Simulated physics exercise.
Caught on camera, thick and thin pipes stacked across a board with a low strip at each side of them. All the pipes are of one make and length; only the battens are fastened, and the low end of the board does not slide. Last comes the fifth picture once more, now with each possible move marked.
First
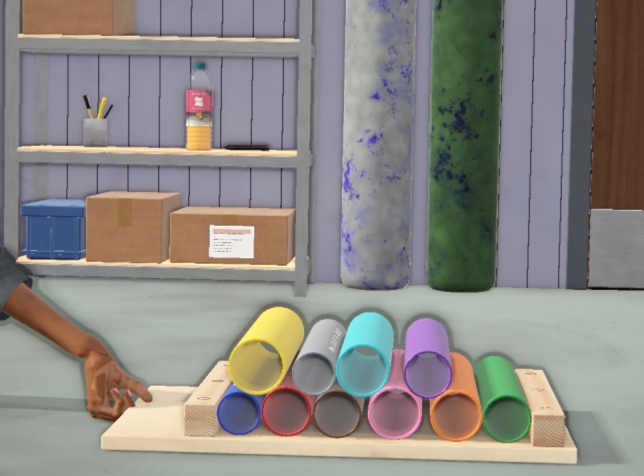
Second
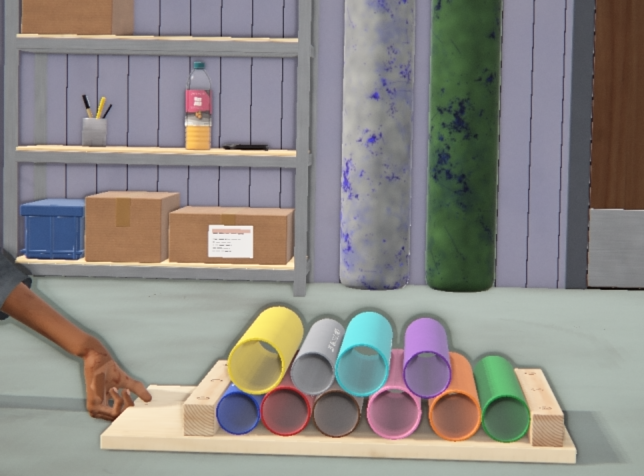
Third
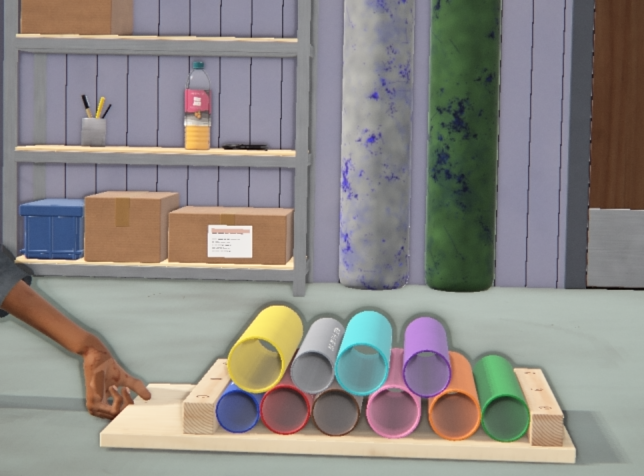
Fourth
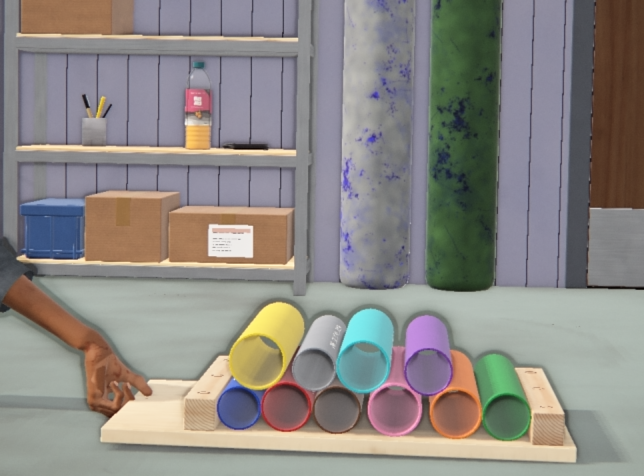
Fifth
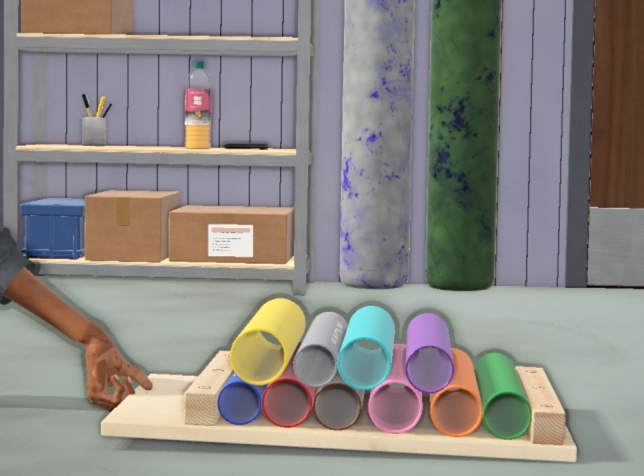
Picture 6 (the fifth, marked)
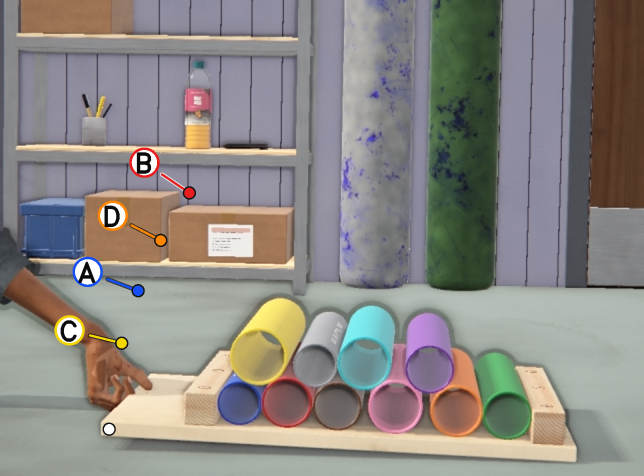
A hand at the left grips the end of a pale wooden board and raises it very slightly, in a workroom seen from the front by a still camera. Six coloured pipes, blue, red, brown, pink, orange and green, lie between wooden strips, with yellow, grey, cyan and purple ones above, before shelves of boxes. The pipes shift barely, keeping their arrangement as the board's left side rises.
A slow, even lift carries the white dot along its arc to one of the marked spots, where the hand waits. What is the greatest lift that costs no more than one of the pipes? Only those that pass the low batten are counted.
Lift it to D and no more.
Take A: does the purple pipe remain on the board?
The purple pipe: Yes.
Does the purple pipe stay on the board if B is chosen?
No, with B.
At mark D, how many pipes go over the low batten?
The count is none.
On the marked copy, A at (138, 291); B at (189, 193); C at (121, 343); D at (161, 240); the white dot at (109, 429).
Taking D. A third of the way, board at 16°.
Two thirds of the way, board at 26°.
When it is over, board at 26°, none over the low batten.
As for the rest, A none over the low batten; B four over the low batten (turquoise, yellow, grey, purple); C none over the low batten.
